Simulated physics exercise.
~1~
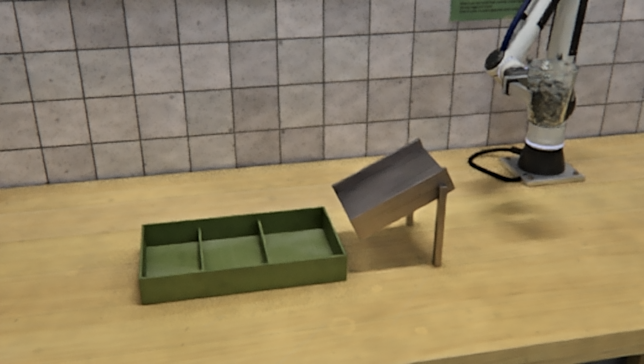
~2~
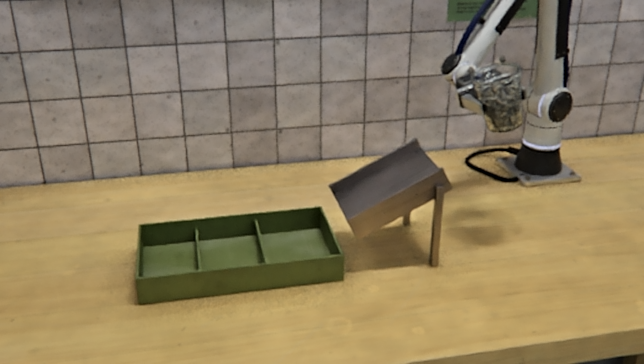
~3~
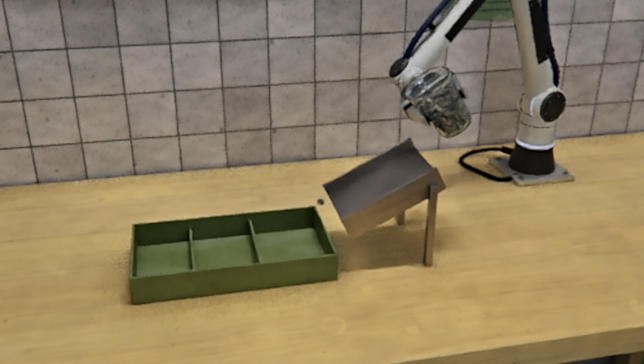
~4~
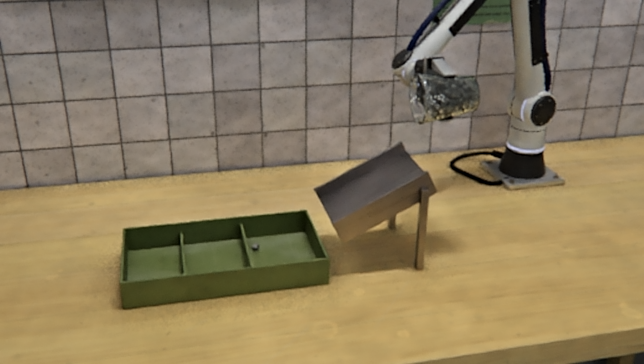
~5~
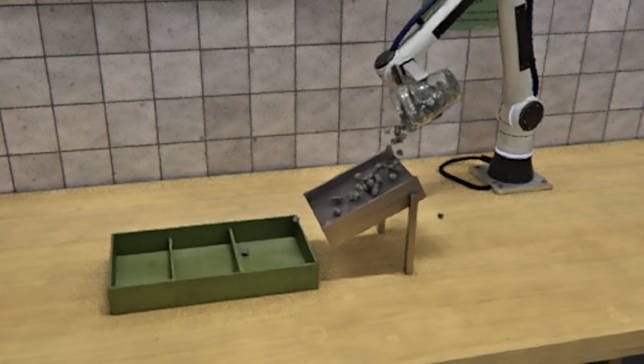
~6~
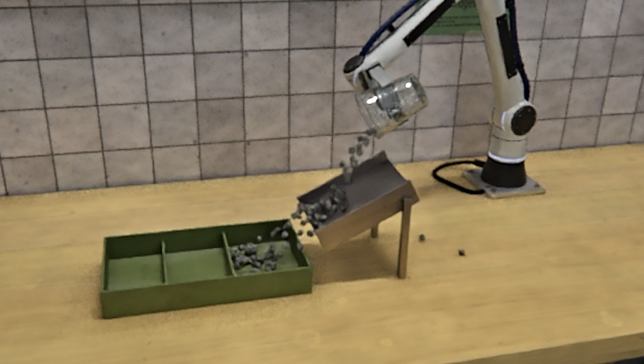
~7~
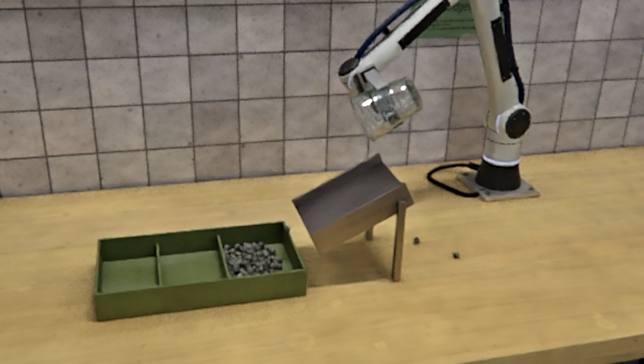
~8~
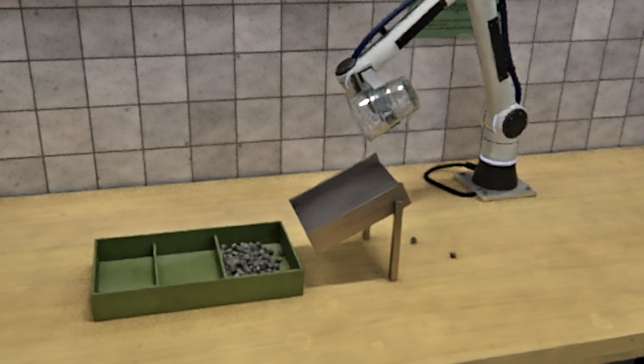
To begin with, a robot arm holds a clear tumbler of small grey pebbles upright beside a tiled wall, with a sloping chute and a green box of three compartments on the wooden table. The arm swings the tumbler left and tips it over the chute. One pebble drops ahead into the box's right compartment. Tilted further, the tumbler then releases a stream that tumbles down the chute, while a couple of pebbles land on the table behind it. Finally the tumbler hangs empty, and nearly all the pebbles lie heaped in the right compartment.
